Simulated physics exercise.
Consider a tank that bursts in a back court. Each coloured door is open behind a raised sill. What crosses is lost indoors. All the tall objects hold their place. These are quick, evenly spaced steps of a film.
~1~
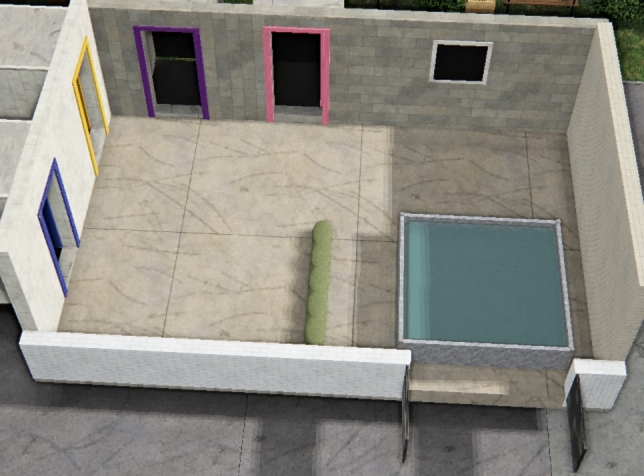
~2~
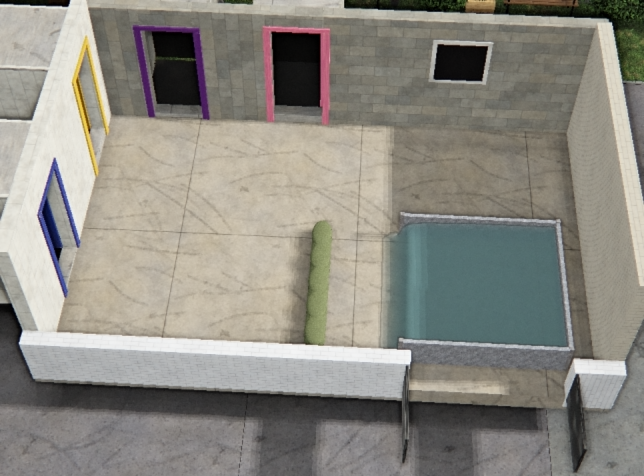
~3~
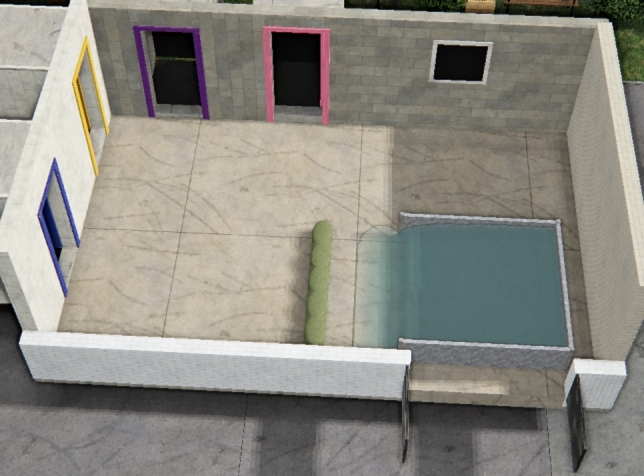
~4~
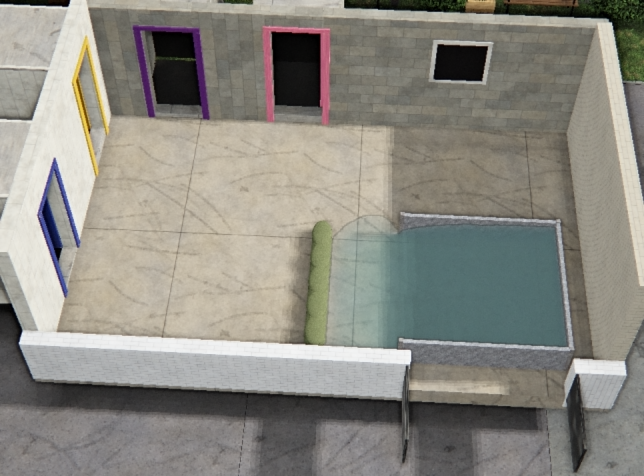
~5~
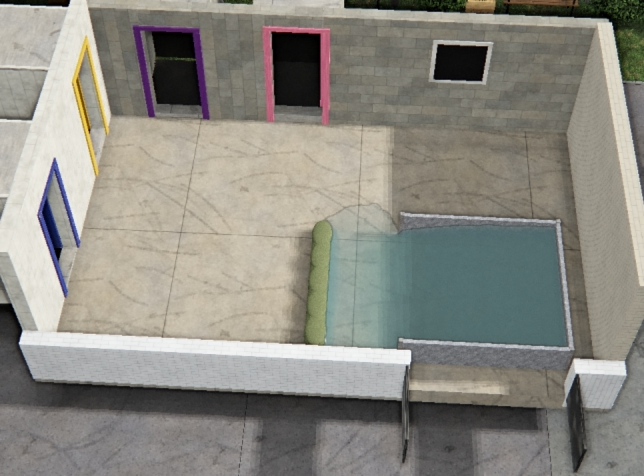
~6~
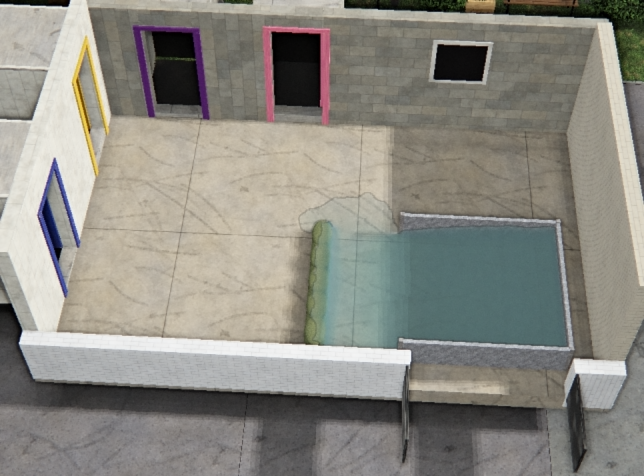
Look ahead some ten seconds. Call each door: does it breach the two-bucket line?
Calls: The blue door breaches it; the pink door does not breach it; the yellow door does not breach it; the purple door does not breach it.
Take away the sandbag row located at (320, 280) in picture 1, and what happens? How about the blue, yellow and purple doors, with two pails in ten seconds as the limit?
Result: Blue overshoots the threshold, yellow comes in beneath the threshold, purple overshoots the threshold.
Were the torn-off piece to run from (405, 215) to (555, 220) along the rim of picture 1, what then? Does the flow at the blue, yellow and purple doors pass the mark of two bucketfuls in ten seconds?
My reading: The blue one floods; the yellow one holds; the purple one takes less.
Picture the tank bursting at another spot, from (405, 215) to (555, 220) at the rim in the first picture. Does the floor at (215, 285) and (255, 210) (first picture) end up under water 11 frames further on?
Taking the two points in order, the first is left dry and the second is left dry.
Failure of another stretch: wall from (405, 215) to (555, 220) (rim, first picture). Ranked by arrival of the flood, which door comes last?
The answer is the blue door.
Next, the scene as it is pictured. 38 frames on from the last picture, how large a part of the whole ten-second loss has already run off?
Approximately 70 in a hundred, I think.
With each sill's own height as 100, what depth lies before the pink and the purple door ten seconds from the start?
The first comes to about 40 percent, the second to about 70 percent.
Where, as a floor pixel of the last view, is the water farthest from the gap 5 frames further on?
Roughly at (177, 364).
A moment on, water covers 20 % of the floor; the blue door not reached, the pink door not reached, the yellow door not reached, the purple door not reached.
Next, water covers 45 % of the floor; the blue door not reached, the pink door wet at the sill, nothing in, the yellow door not reached, the purple door not reached.
Then, water covers 65 % of the floor; the blue door under two buckets in, the pink door wet at the sill, nothing in, the yellow door not reached, the purple door wet at the sill, nothing in.
Later, water covers 85 % of the floor; the blue door over two buckets in, the pink door wet at the sill, nothing in, the yellow door wet at the sill, nothing in, the purple door wet at the sill, nothing in.
In the end, water covers 95 % of the floor; the blue door over two buckets in, the pink door wet at the sill, nothing in, the yellow door wet at the sill, nothing in, the purple door under two buckets in.
